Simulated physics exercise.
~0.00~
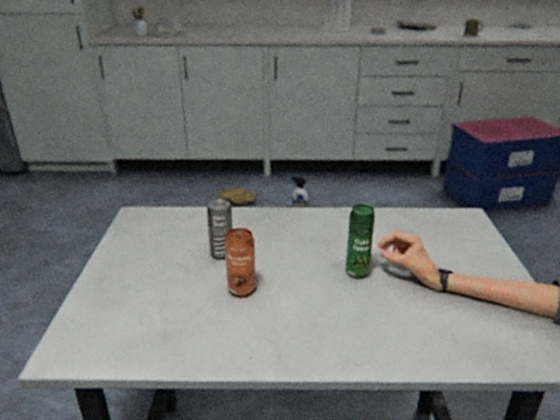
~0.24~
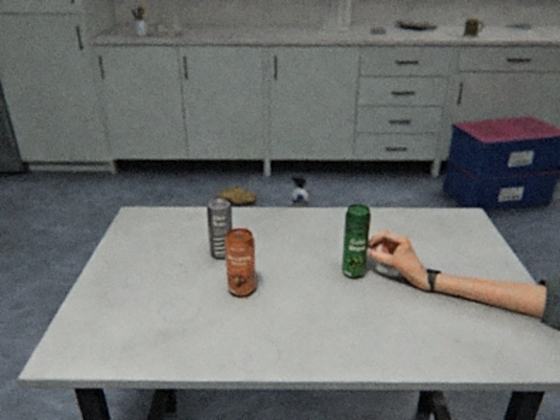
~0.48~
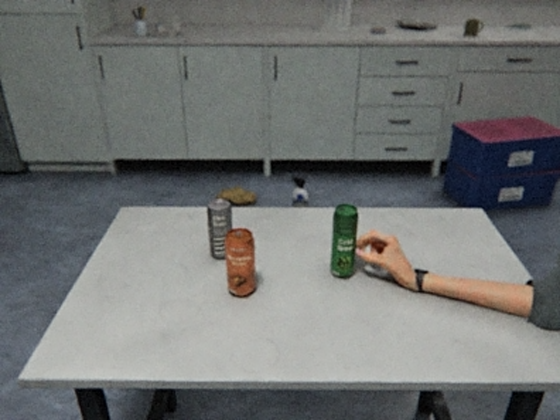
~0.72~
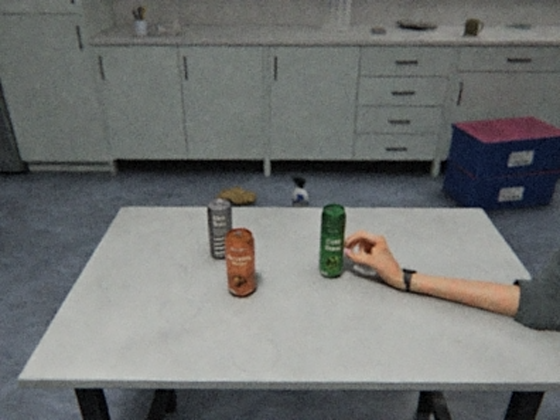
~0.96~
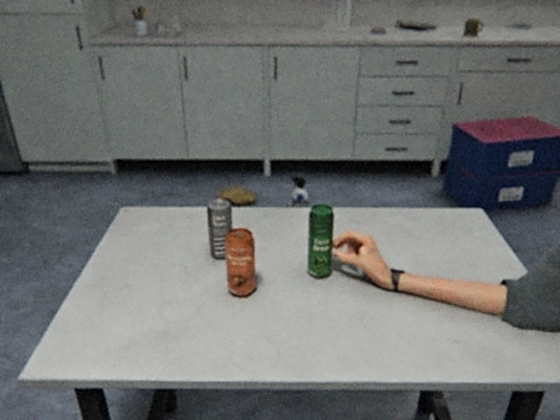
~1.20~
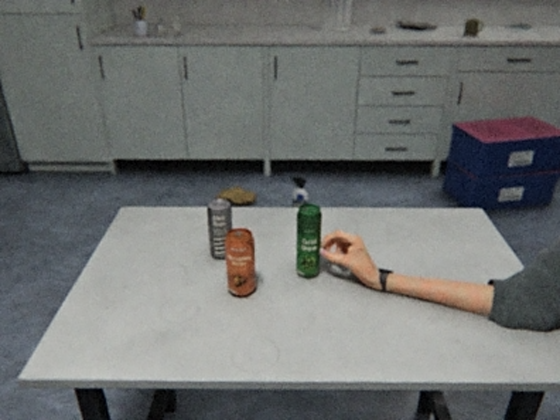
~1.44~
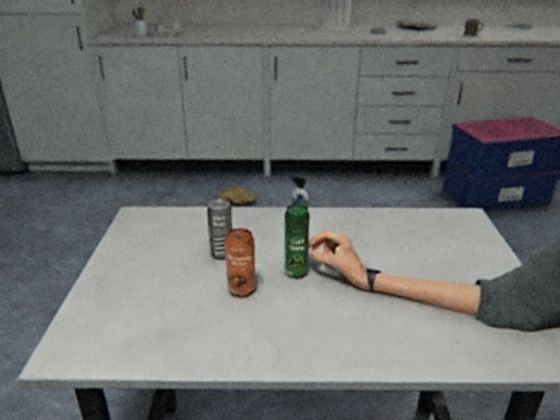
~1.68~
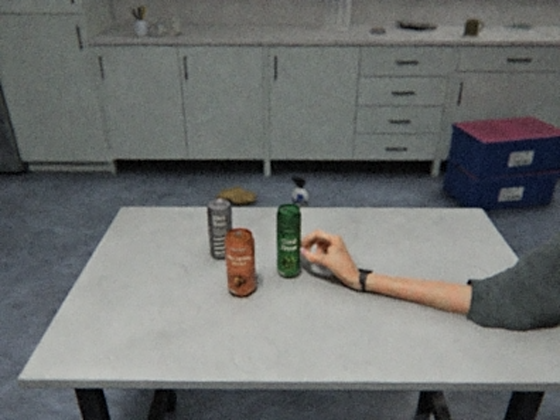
In a room with white cabinets along the back wall, a pale table stands in the foreground, seen from the front and slightly above. A grey can and an orange can stand close together left of the middle, and a green can stands to the right, with blue boxes on the floor behind. A hand with a dark wristband reaches in from the right and meets the green can. It slides the can slowly and steadily leftward, and the can stays upright. By the end, all three cans are standing, the green one just right of the unmoved orange can.
